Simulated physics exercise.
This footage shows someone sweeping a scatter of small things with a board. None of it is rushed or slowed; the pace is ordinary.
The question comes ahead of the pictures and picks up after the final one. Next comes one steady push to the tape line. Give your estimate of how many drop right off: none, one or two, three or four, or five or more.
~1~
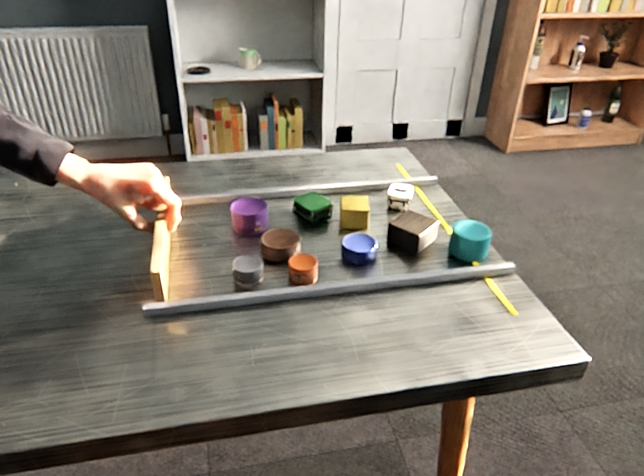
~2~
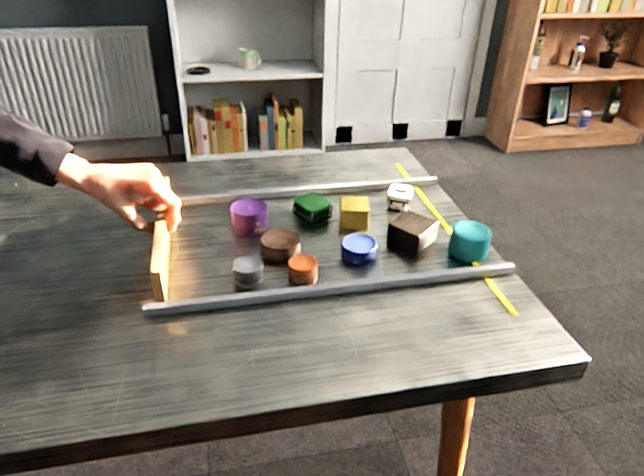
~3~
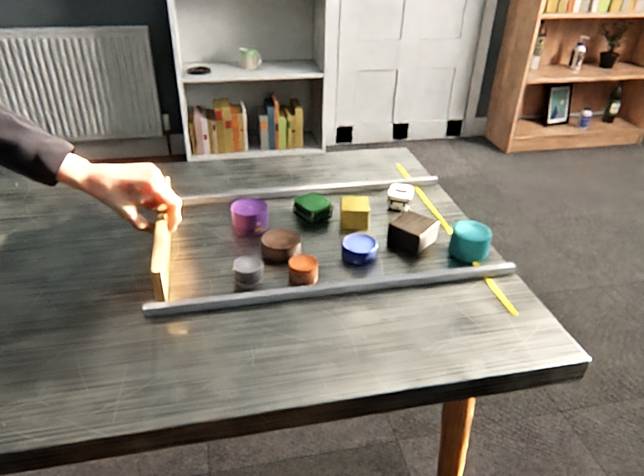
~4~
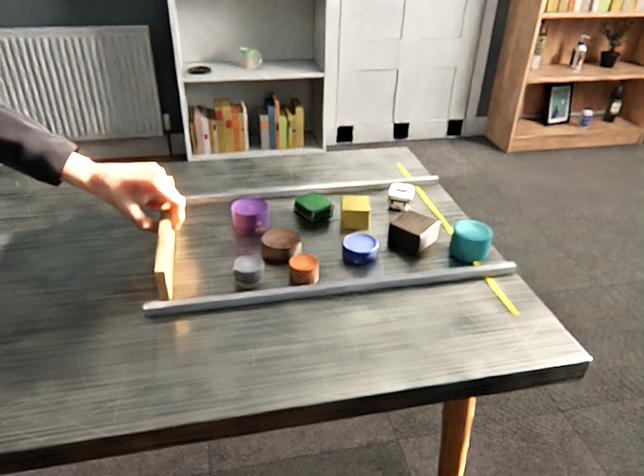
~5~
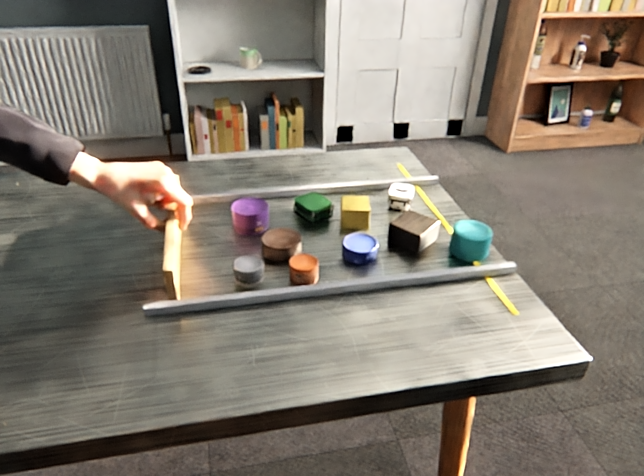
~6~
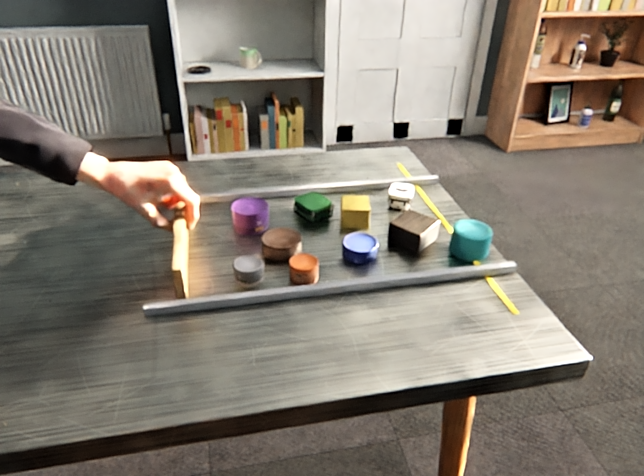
My estimate: Five or more.
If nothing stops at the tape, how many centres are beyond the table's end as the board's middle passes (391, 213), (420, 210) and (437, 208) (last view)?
Taking the places in turn, the counts are 0, 2 and 5.
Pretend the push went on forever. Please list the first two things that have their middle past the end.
It is the turquoise lid and after it the black block.
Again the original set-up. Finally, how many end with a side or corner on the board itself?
In total, 4.
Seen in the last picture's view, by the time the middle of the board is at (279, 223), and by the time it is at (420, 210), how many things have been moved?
First 5, after that 10.
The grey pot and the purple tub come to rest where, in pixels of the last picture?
They come to rest around (478, 240) and (450, 197).
Soon after, none off yet; turquoise lid at rest near (471, 240); white case at rest near (401, 198); black block at rest near (413, 230).
After that, none off yet; turquoise lid displaced about its own width near (498, 241); white case displaced about its own width near (427, 191); black block displaced well along near (470, 220).
In the end, the number that fall off is five or more; gone, blue tub, yellow block, black block, white case and turquoise lid.
